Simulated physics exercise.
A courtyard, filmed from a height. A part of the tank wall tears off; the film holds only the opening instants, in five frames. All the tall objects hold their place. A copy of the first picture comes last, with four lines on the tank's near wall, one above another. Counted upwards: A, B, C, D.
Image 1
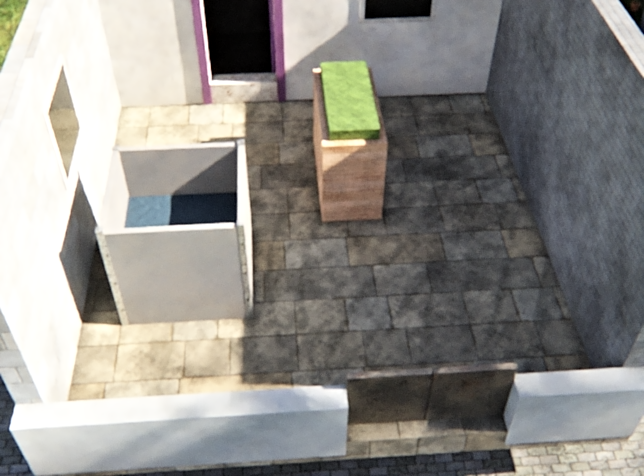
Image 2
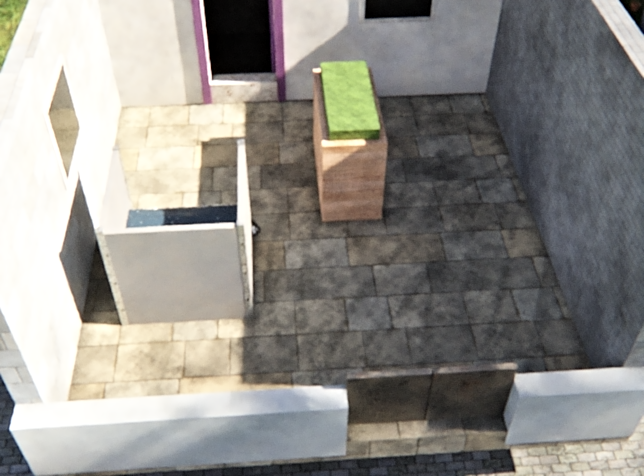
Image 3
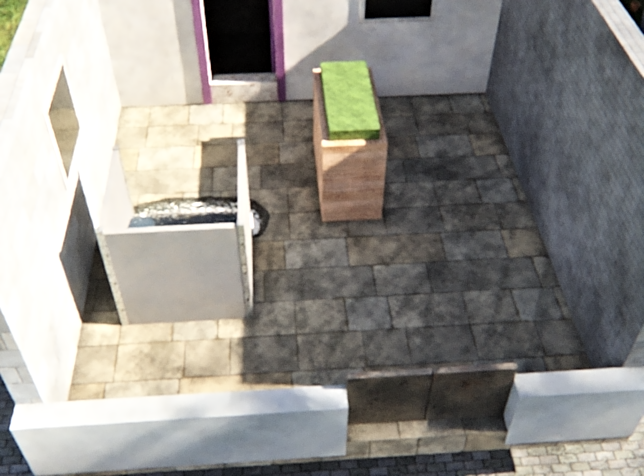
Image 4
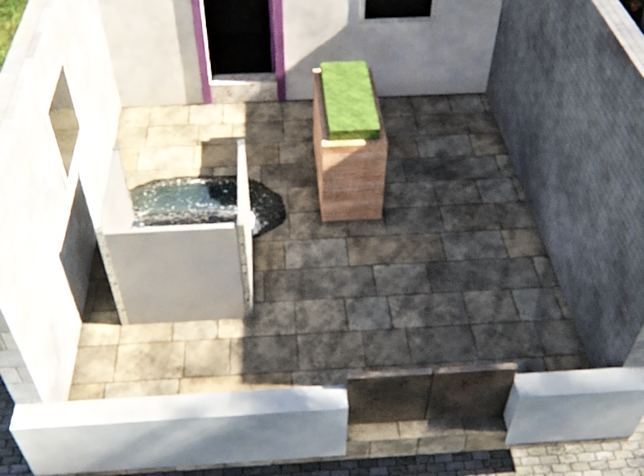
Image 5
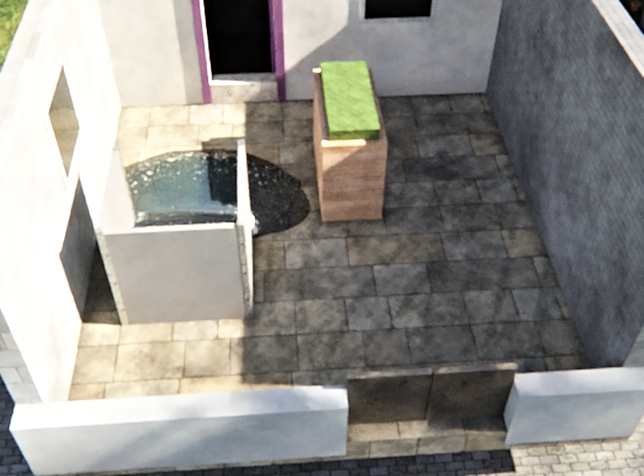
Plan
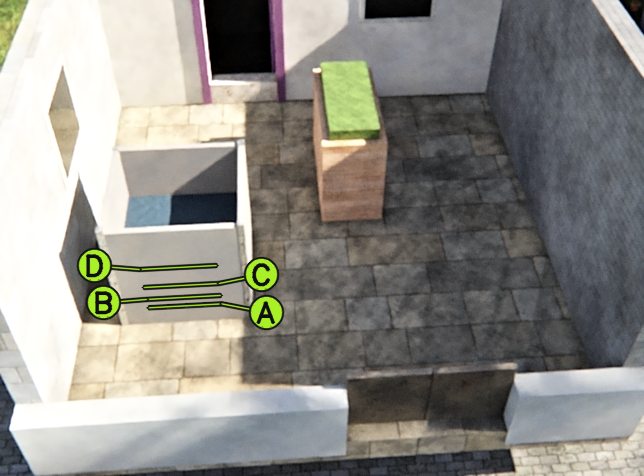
The clip opens on a high view of a paved, walled courtyard, with still water in a pale tank left of a grass-topped brick block. The tank's far side disappears, and water emerges behind the remaining front wall, then spreads backward and rightward across the paving, its dark edge nearing the block.
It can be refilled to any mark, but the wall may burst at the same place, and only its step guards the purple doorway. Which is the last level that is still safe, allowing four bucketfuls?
D.
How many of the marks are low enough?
All four.
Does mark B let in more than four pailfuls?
No, that is safe.
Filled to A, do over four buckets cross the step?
No, not at all.
In lime, A at (185, 305); B at (183, 297); C at (181, 285); D at (178, 267); from the bottom up A, B, C, D.
For mark A, nothing gets over.
For mark B, nothing gets over.
For mark C, nothing gets over.
For mark D, a bucket or two gets in.
